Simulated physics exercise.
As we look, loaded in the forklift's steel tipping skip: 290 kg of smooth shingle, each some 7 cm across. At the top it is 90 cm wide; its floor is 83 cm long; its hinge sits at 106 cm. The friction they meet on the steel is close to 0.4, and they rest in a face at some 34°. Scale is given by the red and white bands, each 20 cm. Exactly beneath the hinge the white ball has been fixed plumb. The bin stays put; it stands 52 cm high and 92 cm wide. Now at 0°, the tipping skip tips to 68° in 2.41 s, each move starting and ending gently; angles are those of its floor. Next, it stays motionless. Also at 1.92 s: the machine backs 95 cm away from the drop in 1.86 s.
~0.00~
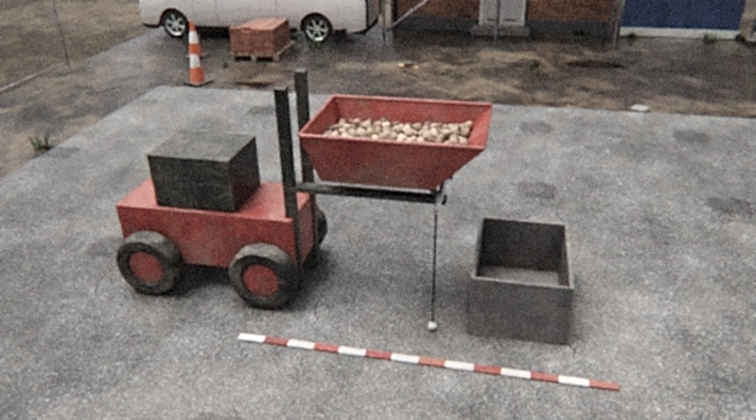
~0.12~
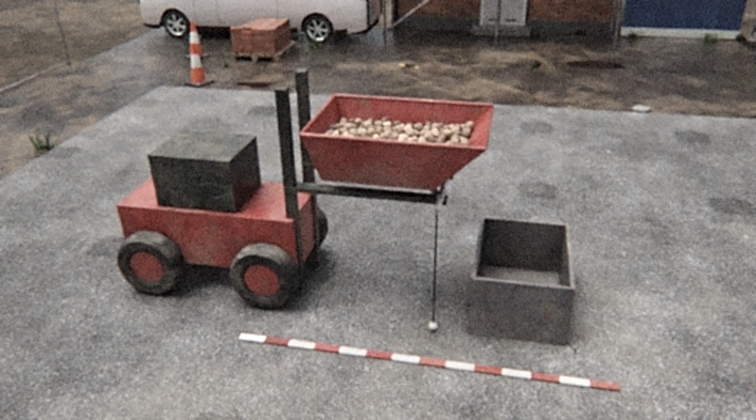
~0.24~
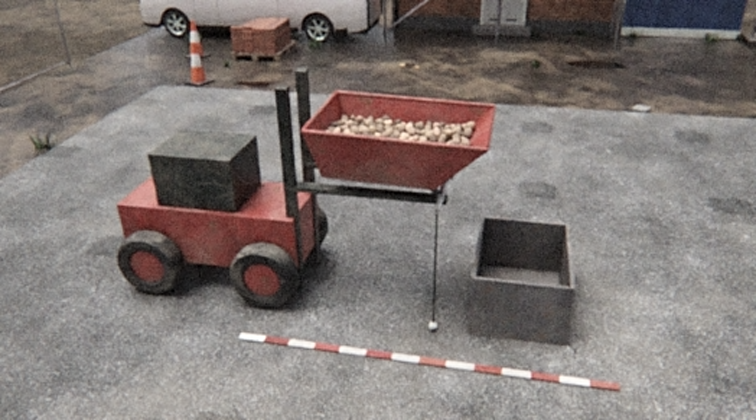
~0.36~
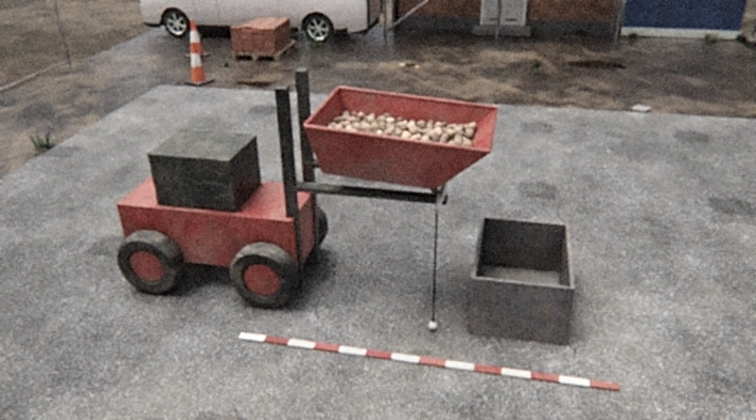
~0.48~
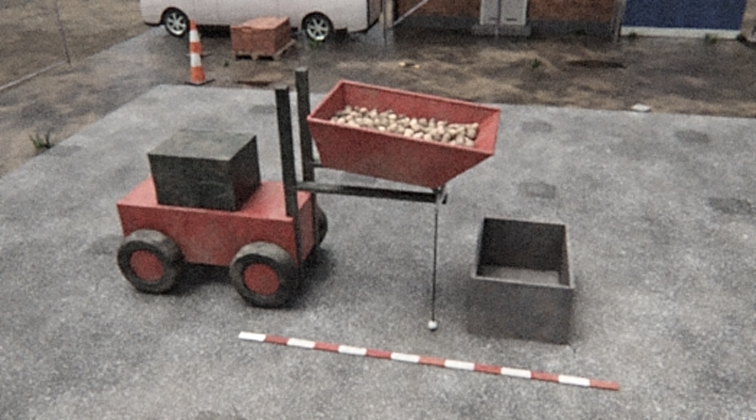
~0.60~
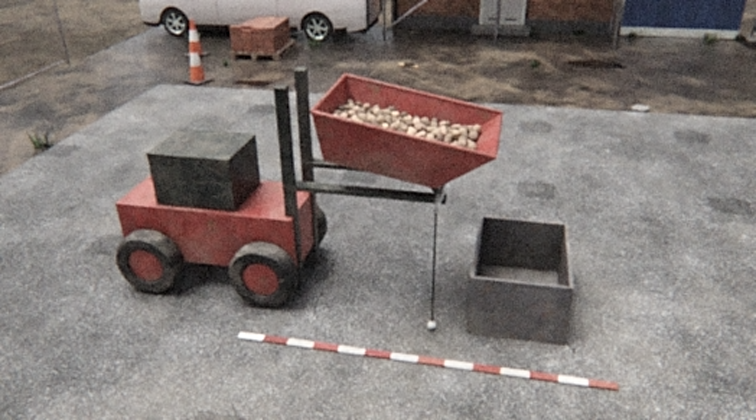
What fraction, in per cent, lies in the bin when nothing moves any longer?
The fraction is about 70 per cent.
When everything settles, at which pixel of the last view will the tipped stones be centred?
I'd put it close to (533, 293).
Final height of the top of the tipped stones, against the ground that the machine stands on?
About 36 cm above it.
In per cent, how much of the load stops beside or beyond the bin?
Roughly 25 percent of it.
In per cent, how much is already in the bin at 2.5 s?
Around 55 per cent of it, at that instant.
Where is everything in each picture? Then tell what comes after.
In the first picture, the tipping skip is at 0°, its lip at (484, 149); the top of the load is at (403, 130).
In the second picture, the tipping skip is at 0°, its lip at (486, 149); the top of the load is at (400, 129); the stones move at 0.1 m/s on average.
The third picture shows lip at (488, 150), floor tilted 2°, highest stones at (378, 126); the stones move at 0.1 m/s on average.
The fourth picture shows lip at (490, 152), floor tilted 4°, highest stones at (369, 122); the stones move at 0.2 m/s on average.
In the fifth picture, the tipping skip is at 7°, its lip at (493, 154); the top of the load is at (362, 117); the stones move at 0.2 m/s on average.
In the sixth picture, the tipping skip is at 11°, its lip at (496, 158); the top of the load is at (359, 112); the stones move at 0.3 m/s on average.
After 1.8 s the floor is at 57°; 99 % in the tipping skip, 1 % in the bin; the foremost stones are at (531, 183).
After 2.5 s the floor is at 68°; 20 % in the tipping skip, 56 % in the bin, 24 % beside or beyond the bin; the foremost stones are at (649, 309).
After 4.2 s the floor is at 68°; 0 % in the tipping skip, 6 % short of the bin, 68 % in the bin, 27 % beside or beyond the bin; the foremost stones are past the picture's edge.
After 6.6 s the floor is at 68°; 0 % in the tipping skip, 6 % short of the bin, 68 % in the bin, 27 % beside or beyond the bin; the foremost stones are past the picture's edge.
